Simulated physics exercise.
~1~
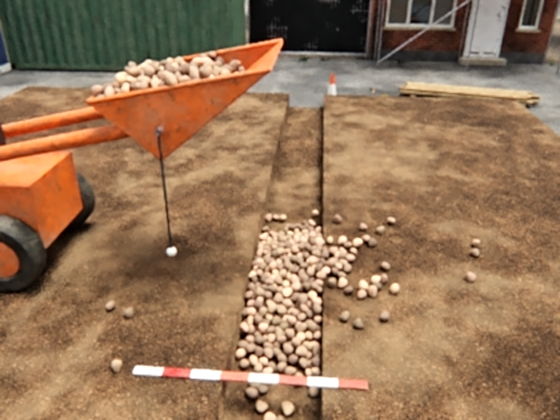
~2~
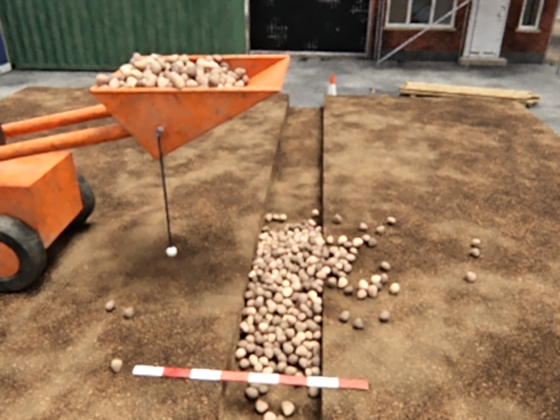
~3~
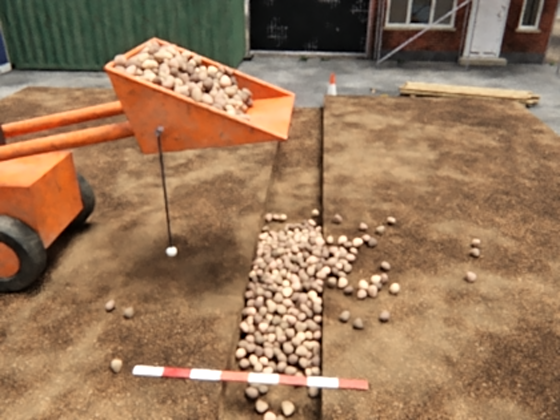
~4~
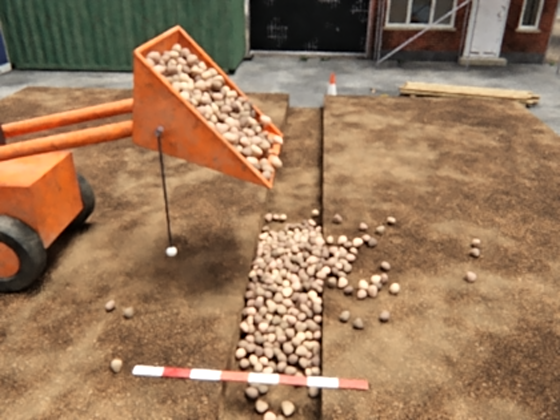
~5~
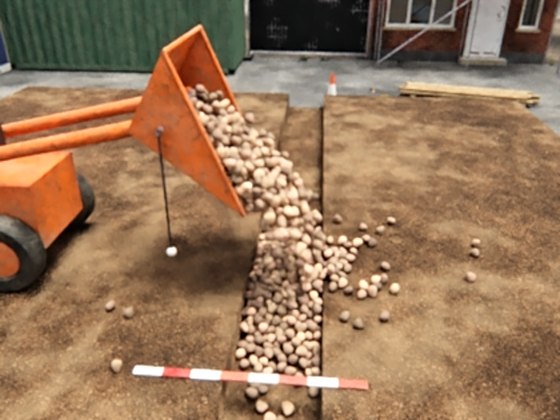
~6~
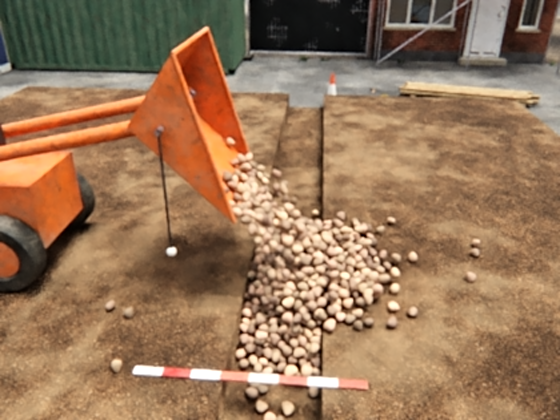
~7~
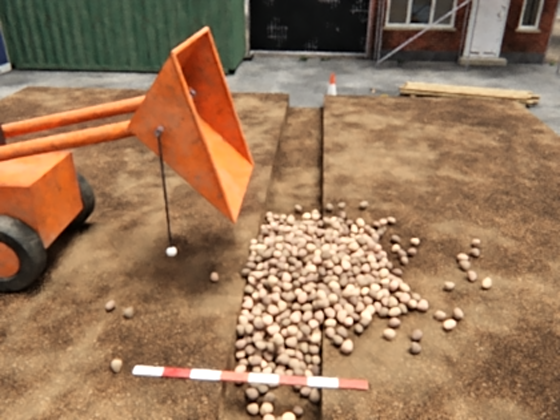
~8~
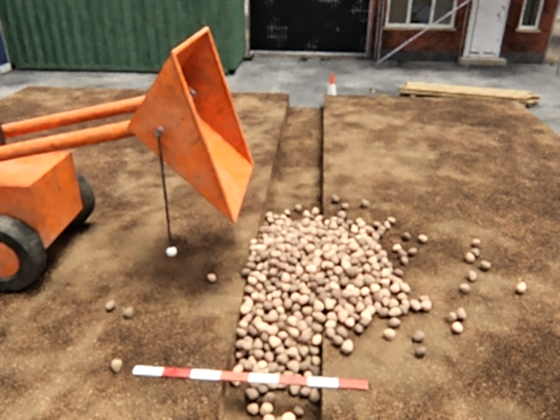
The clip opens on an orange loader at the left, its raised bucket full of smooth, pale brown stones, beside a trench already partly filled with similar stones. A red and white staff lies across the near end of the trench, and a rod with a white ball hangs below the bucket. The bucket tips forward to the right, and the stones slide toward its lip. They pour out in a thick stream onto the earlier heap, which swells and spreads over the right edge. Finally the emptied bucket stays tilted down, while a few stones roll farther right and settle.
